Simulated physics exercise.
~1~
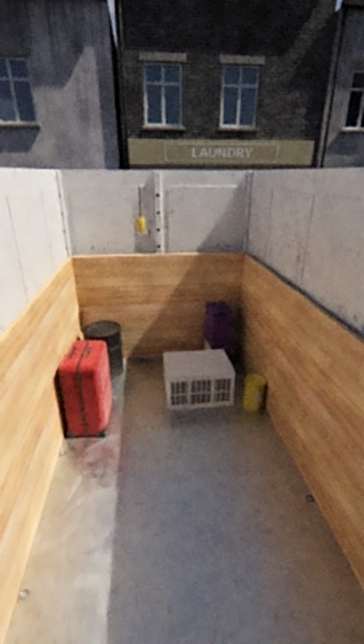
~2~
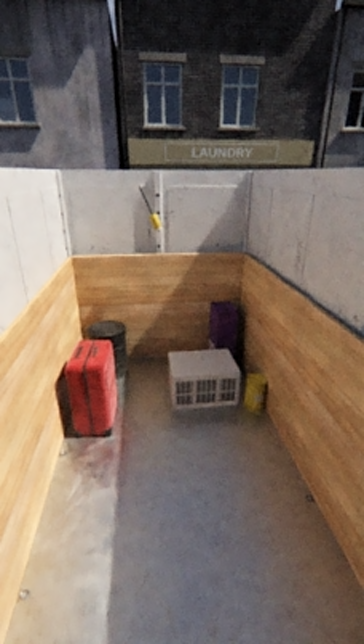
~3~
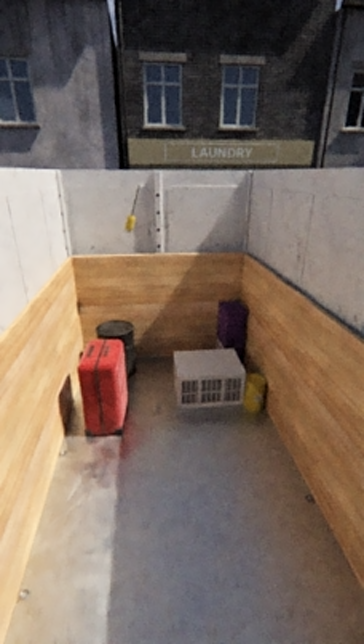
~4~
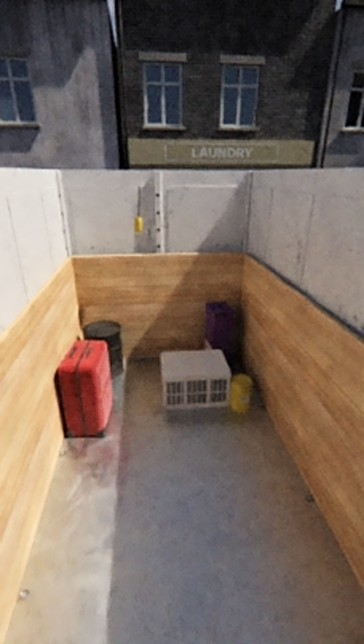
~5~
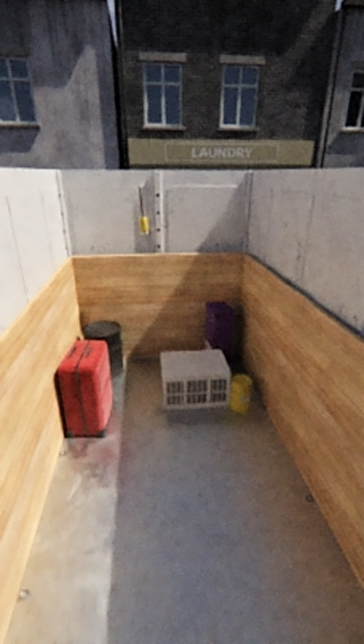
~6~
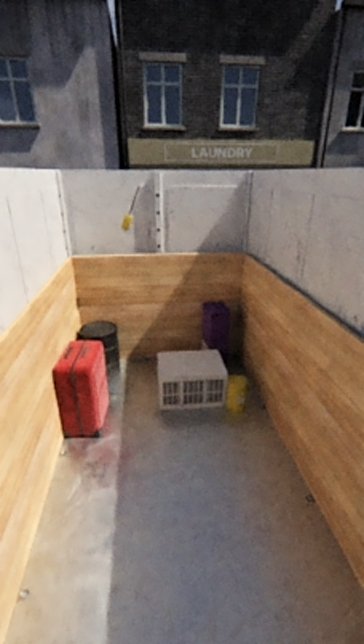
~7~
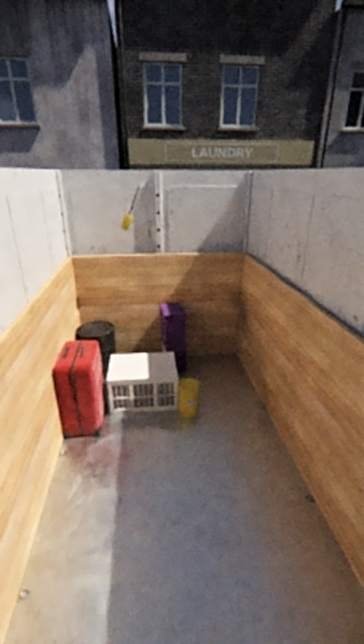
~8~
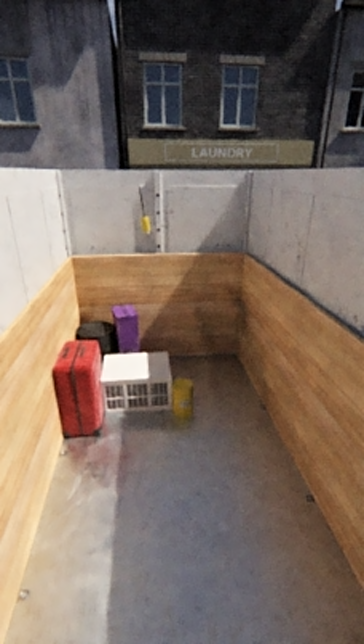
A red suitcase, a black drum, a white crate, a purple box and a yellow canister shift slightly right in a wood-lined bay, then back left; later the crate, canister and purple box slide farther left, ending upright near the suitcase and drum, which stay put.
